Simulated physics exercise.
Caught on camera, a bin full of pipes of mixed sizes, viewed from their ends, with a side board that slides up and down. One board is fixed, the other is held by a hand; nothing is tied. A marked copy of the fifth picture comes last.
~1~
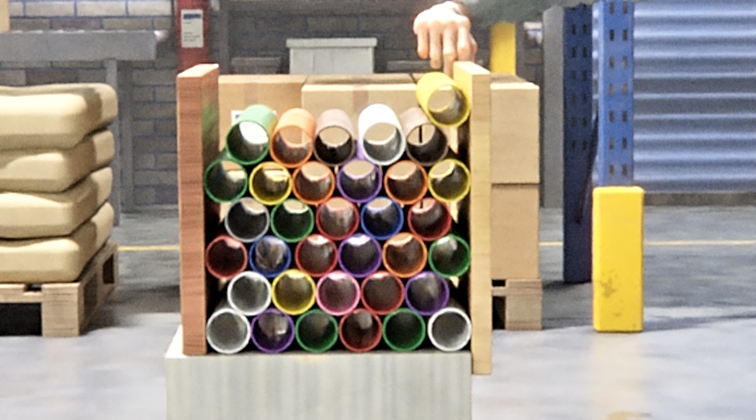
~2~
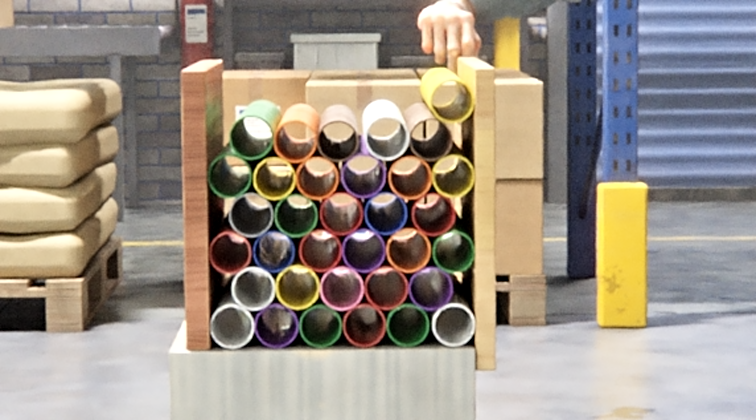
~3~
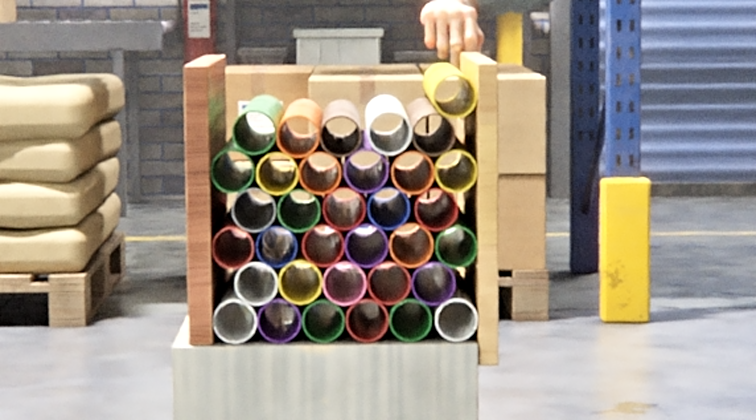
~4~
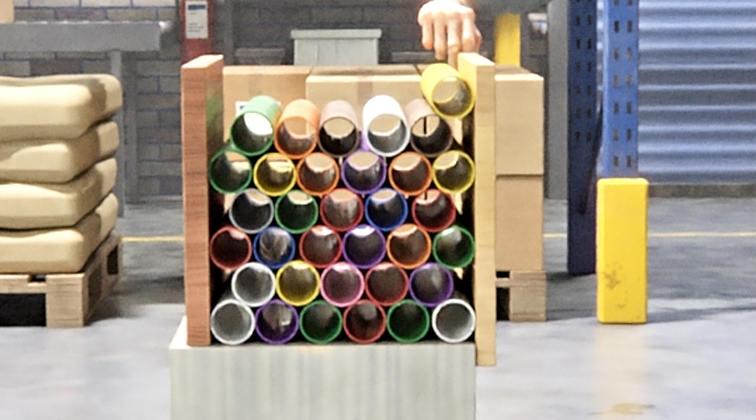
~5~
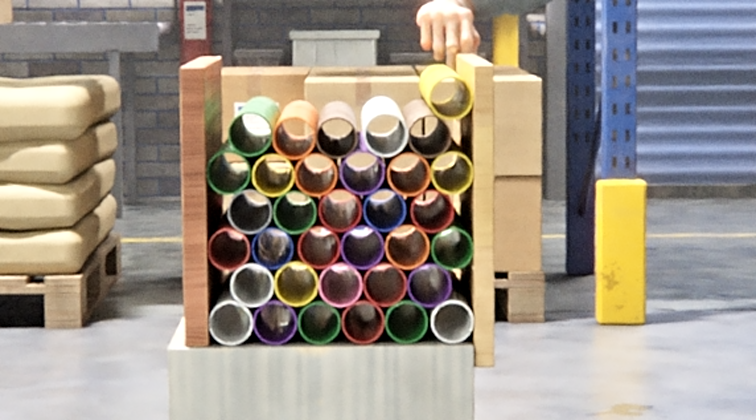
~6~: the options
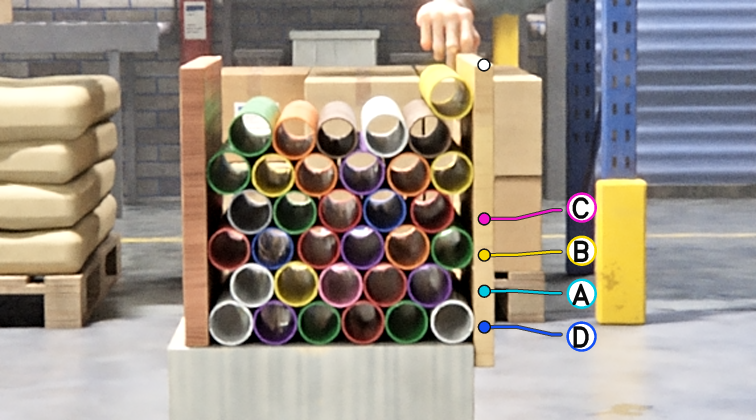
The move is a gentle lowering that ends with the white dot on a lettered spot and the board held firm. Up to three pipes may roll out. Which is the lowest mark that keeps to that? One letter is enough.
At most to B.
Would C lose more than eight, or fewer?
It loses fewer than eight.
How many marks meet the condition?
The number is two.
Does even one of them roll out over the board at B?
Yes, at B.
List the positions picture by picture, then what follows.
The first picture shows a white pipe (228, 331); a white pipe (450, 329); a green pipe (450, 256).
The second picture shows a green pipe (454, 251); a red pipe (230, 253).
The third picture shows a red pipe (344, 208); an orange pipe (320, 173).
The fourth picture shows a brown pipe (338, 137); side board (474, 197).
The fifth picture shows a white pipe (231, 322); a white pipe (453, 321); a green pipe (452, 248).
On the marked copy, A at (484, 291); B at (484, 255); C at (484, 219); D at (484, 327); the white dot at (484, 65).
Following B. Soon after the start, top of the board (474, 147).
Later, top of the board (474, 240).
In the end, top of the board (474, 254), three out over the board.
As for the rest, A more than three out over the board; C three out over the board; D more than three out over the board.
